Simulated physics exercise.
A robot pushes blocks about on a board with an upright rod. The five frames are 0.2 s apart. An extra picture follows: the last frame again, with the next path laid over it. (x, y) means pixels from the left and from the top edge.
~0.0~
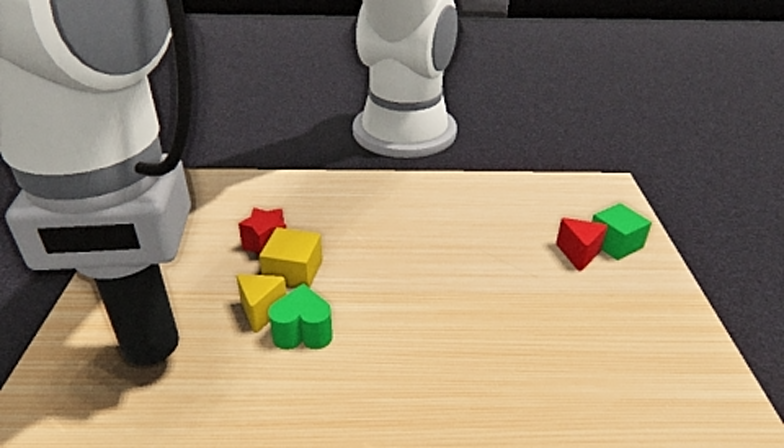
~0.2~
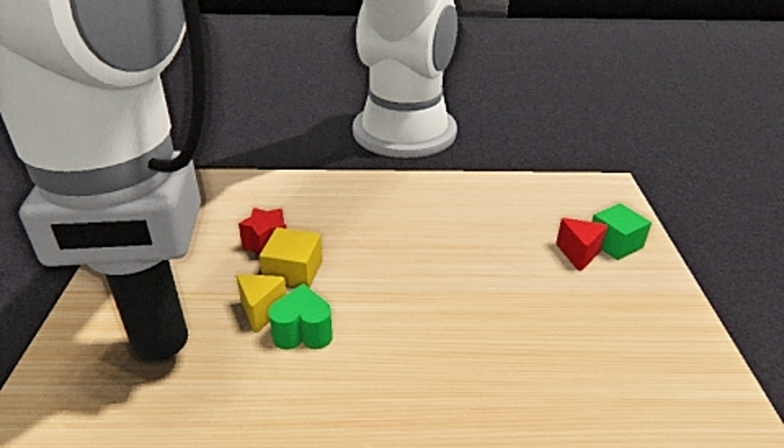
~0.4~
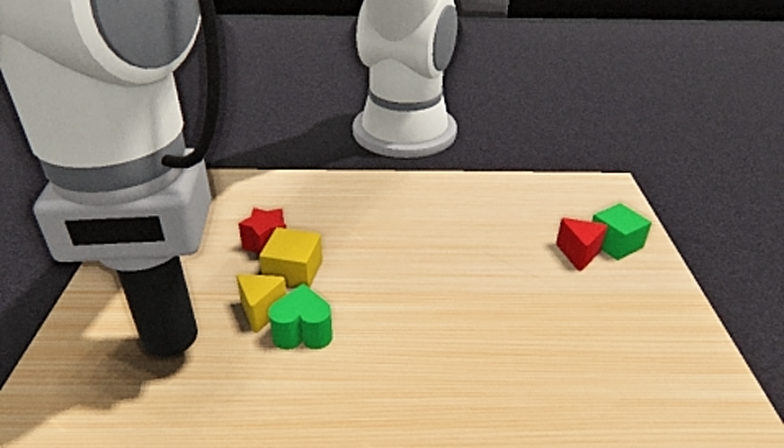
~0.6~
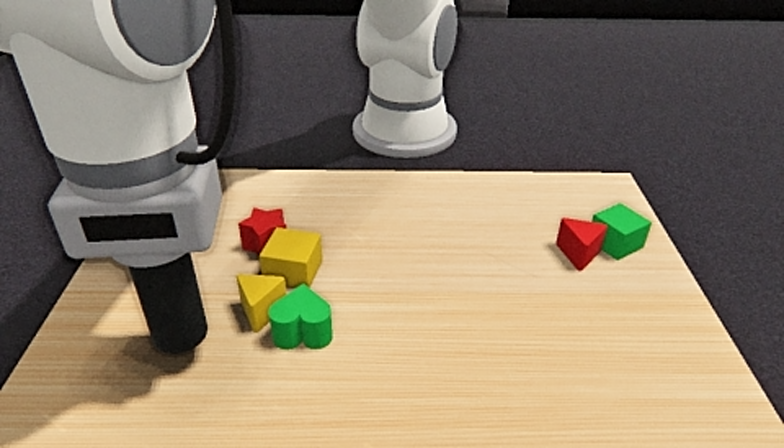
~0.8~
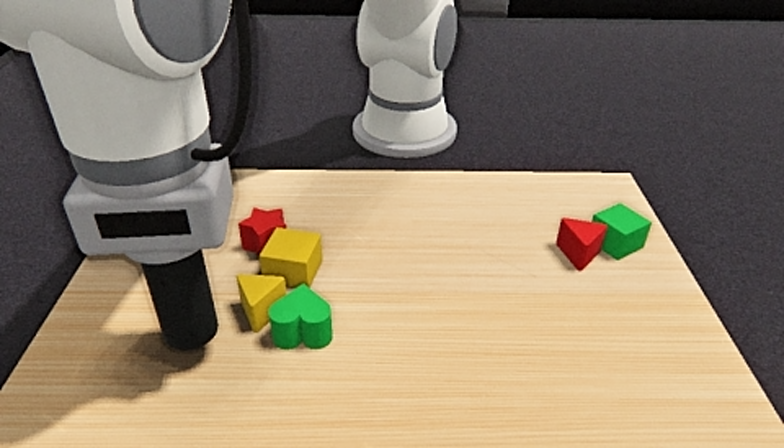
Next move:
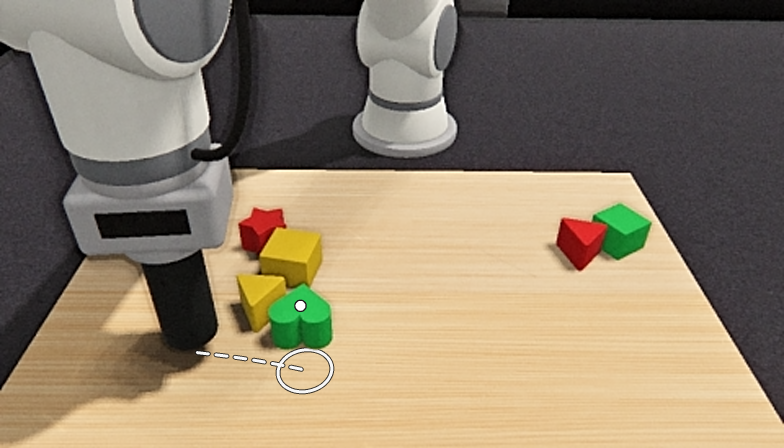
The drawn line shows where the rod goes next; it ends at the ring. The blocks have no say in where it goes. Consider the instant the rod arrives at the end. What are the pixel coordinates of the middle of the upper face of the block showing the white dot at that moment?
Its top middle is near (325, 301).
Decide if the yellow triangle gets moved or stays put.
It will be resting on its spot.
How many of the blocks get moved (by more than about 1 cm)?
I foresee one block being moved.
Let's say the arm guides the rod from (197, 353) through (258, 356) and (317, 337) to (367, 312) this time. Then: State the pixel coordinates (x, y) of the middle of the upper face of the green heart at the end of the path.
It will end up at (395, 256).
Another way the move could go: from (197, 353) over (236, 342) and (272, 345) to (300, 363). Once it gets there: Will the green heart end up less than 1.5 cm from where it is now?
Going by the path, no.
The drawn path runs from (197, 353) by way of (233, 357) and (269, 363) to (305, 370); the dot is on the green heart.
What follows on the original path. Halfway along, rod (248, 340); nothing pushed yet.
At the end, rod (303, 350); yellow triangle not moved; green heart (325, 301), turned 45° anticlockwise.
